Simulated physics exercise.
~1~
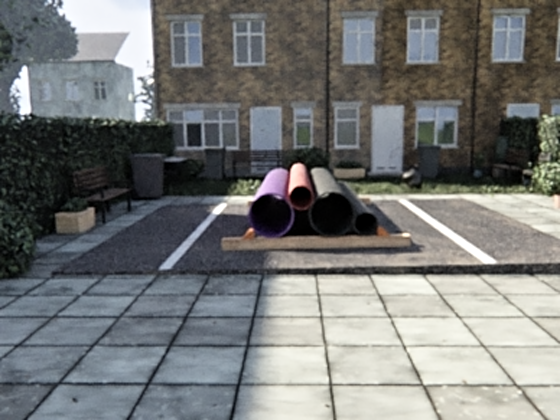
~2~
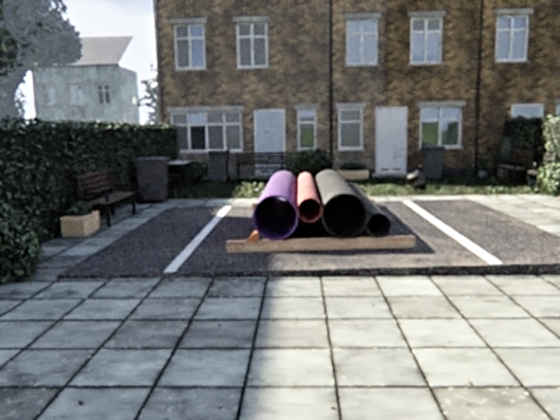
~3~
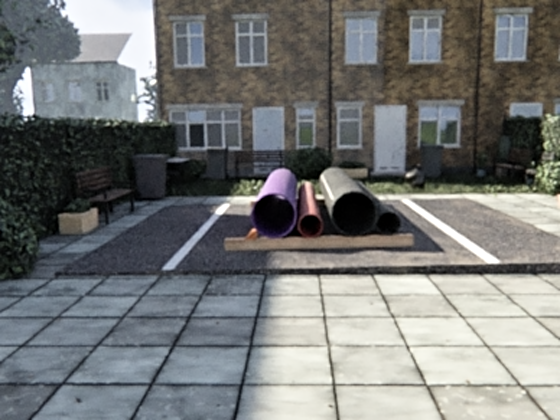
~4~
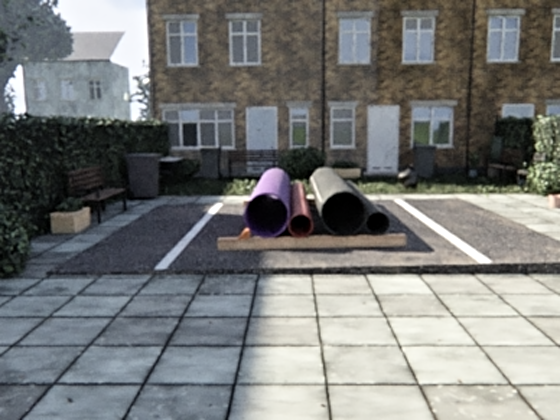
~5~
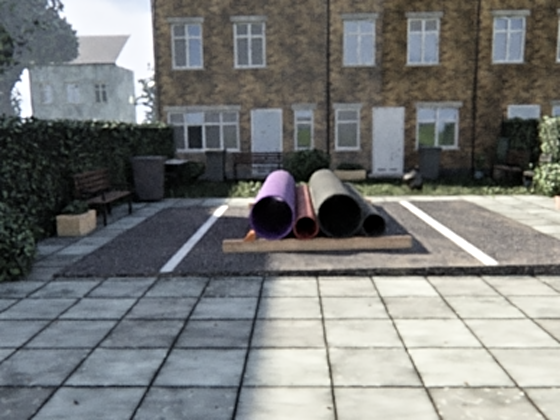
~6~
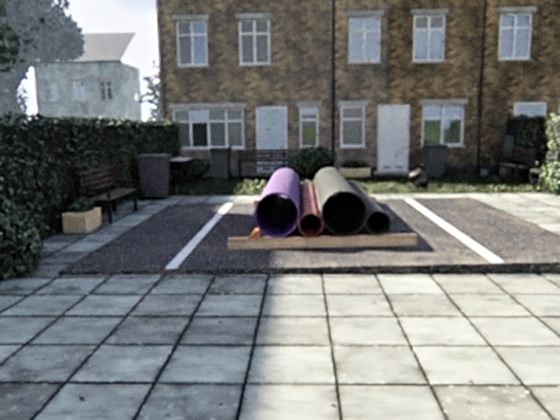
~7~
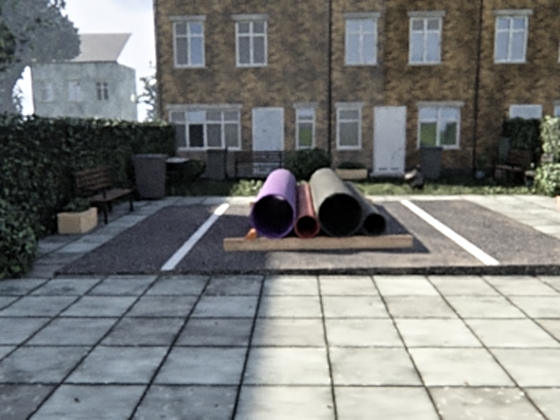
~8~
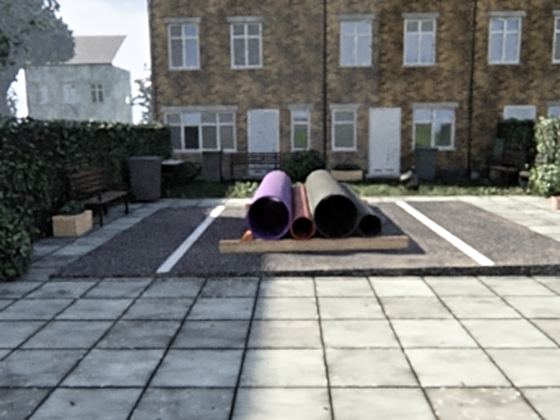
In a paved yard before a brick terrace, a red pipe perched between a purple pipe and a large dark one sinks into the gap between them and settles low on the timber bearers, where all four pipes rest between the white lines.
